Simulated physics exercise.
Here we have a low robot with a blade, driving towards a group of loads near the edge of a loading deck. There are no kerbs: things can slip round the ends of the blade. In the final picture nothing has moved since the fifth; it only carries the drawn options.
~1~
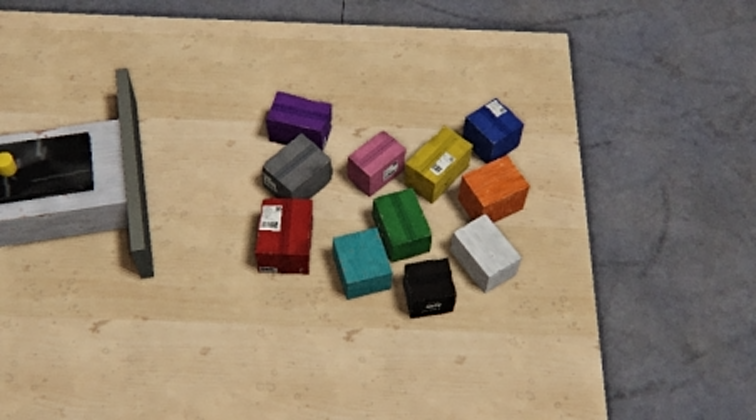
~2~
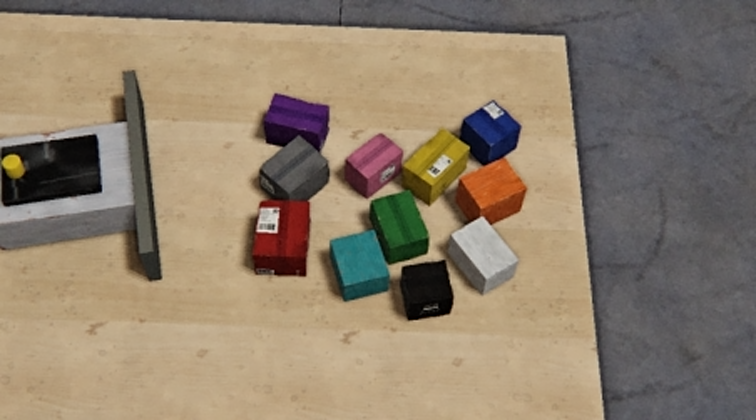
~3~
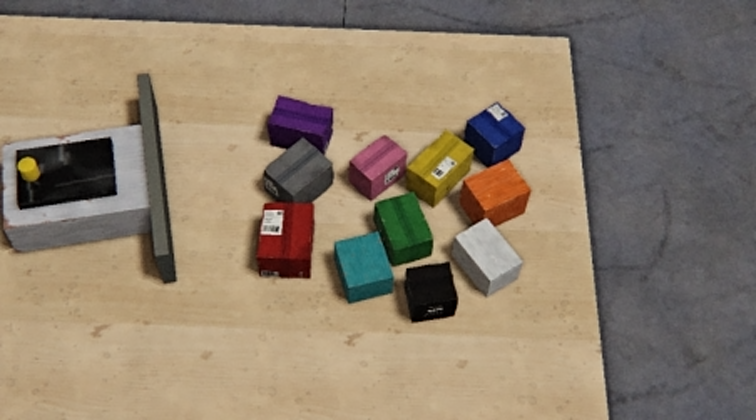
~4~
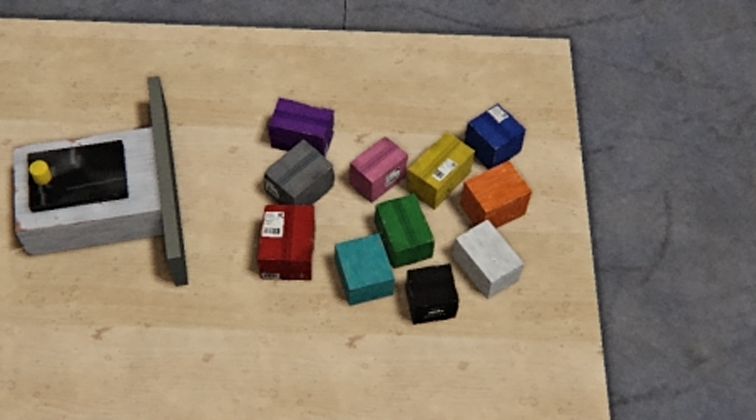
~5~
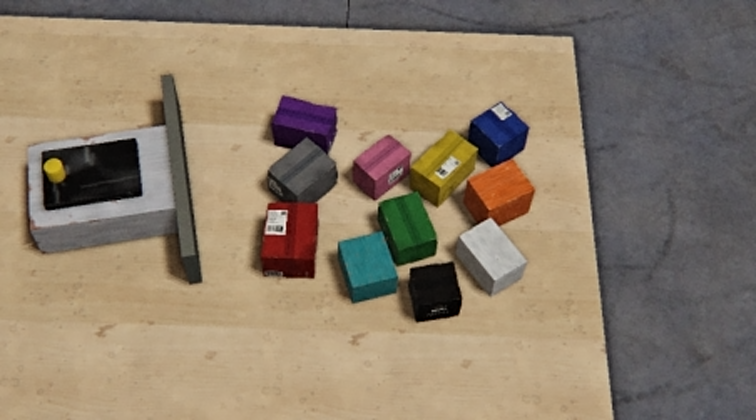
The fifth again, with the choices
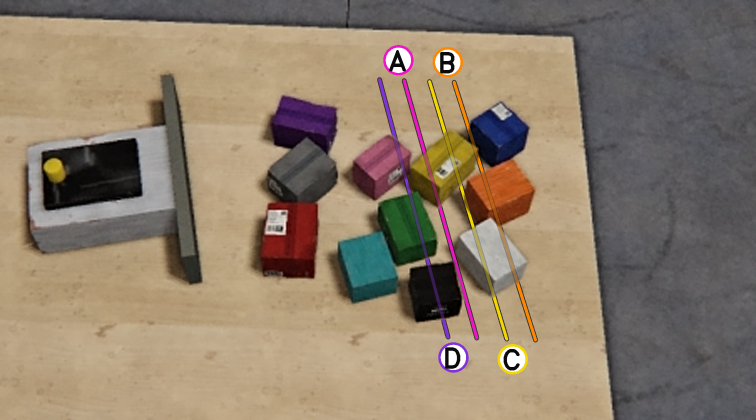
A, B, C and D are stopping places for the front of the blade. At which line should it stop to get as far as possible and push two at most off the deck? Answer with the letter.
B is the last line within the limit.
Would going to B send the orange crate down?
Yes.
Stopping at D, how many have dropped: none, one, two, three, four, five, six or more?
In all, none.
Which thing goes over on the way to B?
The orange crate goes over.
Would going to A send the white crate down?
No.
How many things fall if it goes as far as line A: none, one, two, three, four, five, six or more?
In all, none.
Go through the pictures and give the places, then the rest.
In the first picture, robot (51, 165); white crate (485, 254); grey parcel (297, 173).
In the second picture, robot (58, 167); orange crate (490, 195).
In the third picture, robot (74, 170); green parcel (403, 229).
In the fourth picture, robot (85, 173); red parcel (287, 242).
In the fifth picture, robot (99, 171); black parcel (435, 292); purple box (305, 126); yellow box (443, 169).
On the copy, A at (438, 199); B at (492, 201); C at (465, 200); D at (411, 198).
On B. First, robot (214, 175); black parcel (441, 293); purple box (321, 124).
Then, robot (330, 179); orange crate (531, 194); blue parcel (523, 121).
Finally, robot (418, 182); orange crate over the edge; white crate (598, 281); one fallen.
By contrast, A is within the limit but short; C is within the limit but short; D is within the limit but short.
